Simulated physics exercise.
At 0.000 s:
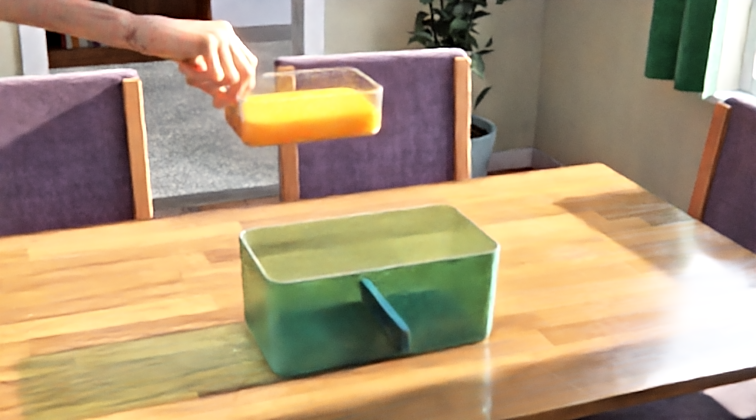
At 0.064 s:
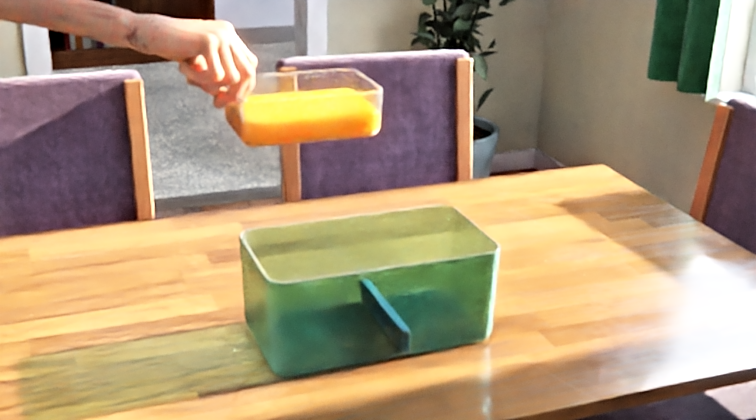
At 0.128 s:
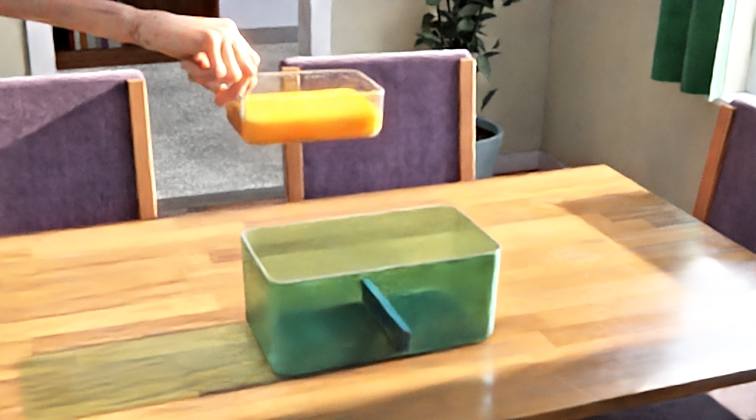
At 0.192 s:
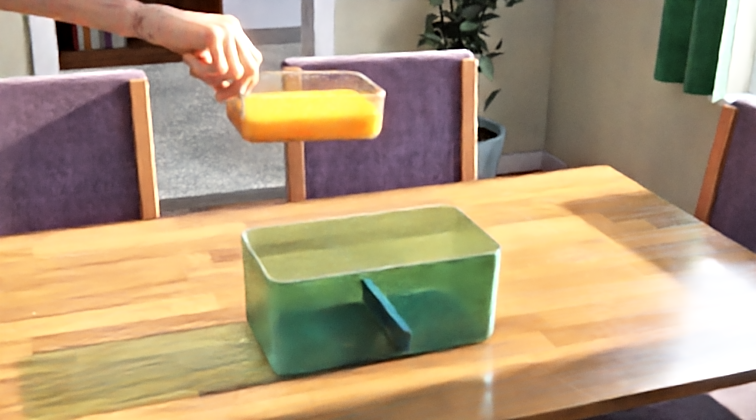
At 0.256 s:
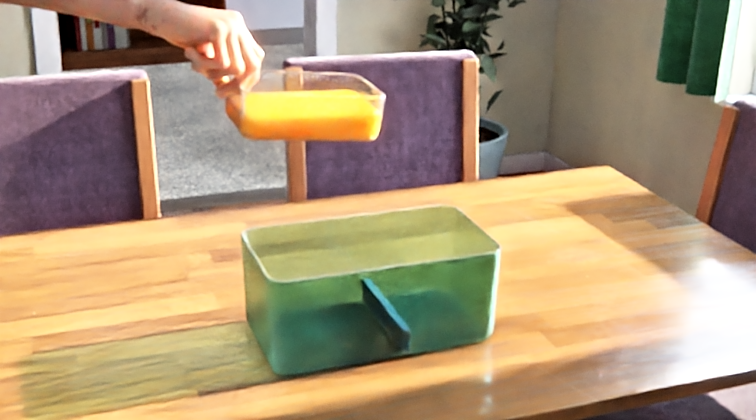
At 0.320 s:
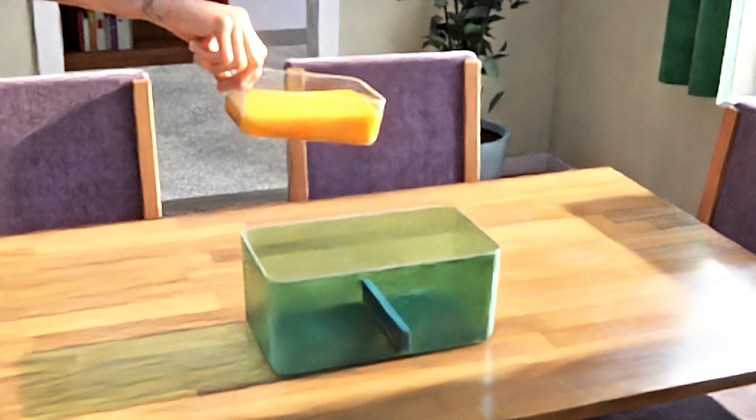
A hand held a clear oblong tub of orange juice above an empty green basin on a wooden table, keeping it level at first, then slowly tilted it slightly down to the right.
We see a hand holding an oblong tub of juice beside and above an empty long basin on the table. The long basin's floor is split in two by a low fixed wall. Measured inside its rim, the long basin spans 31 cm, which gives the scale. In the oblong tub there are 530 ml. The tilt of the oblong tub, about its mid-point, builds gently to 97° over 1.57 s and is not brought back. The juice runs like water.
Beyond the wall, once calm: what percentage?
68 out of 100.
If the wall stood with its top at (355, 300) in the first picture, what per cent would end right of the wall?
In that case, some 85 percent.
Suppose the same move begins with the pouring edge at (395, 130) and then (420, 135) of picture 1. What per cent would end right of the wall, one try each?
80 in a hundred, followed by 85 in a hundred.
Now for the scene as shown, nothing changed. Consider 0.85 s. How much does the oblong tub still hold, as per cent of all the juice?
Fraction remaining: Approx. 44 per cent.
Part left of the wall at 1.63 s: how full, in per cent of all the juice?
The left part holds some 28 per cent.
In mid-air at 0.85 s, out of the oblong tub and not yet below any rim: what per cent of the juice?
40 per cent.
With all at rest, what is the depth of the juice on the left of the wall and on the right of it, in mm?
Final levels - left approx 6 mm, right approx 18 mm.
By 0.85 s the tilt is 54° and 44 per cent is still to pour, 1 is left of the wall and 15 right of it.
By 1.23 s the tilt is 86° and 11 per cent is still to pour, 14 is left of the wall and 66 right of it.
By 1.63 s the tilt is 97° and 1 per cent is still to pour, 28 is left of the wall and 67 right of it.
By 2.07 s the tilt is 97° and 0 per cent is still to pour, 31 is left of the wall and 68 right of it.
At rest 31 per cent lies left of the wall, 68 right of it and 2 outside.
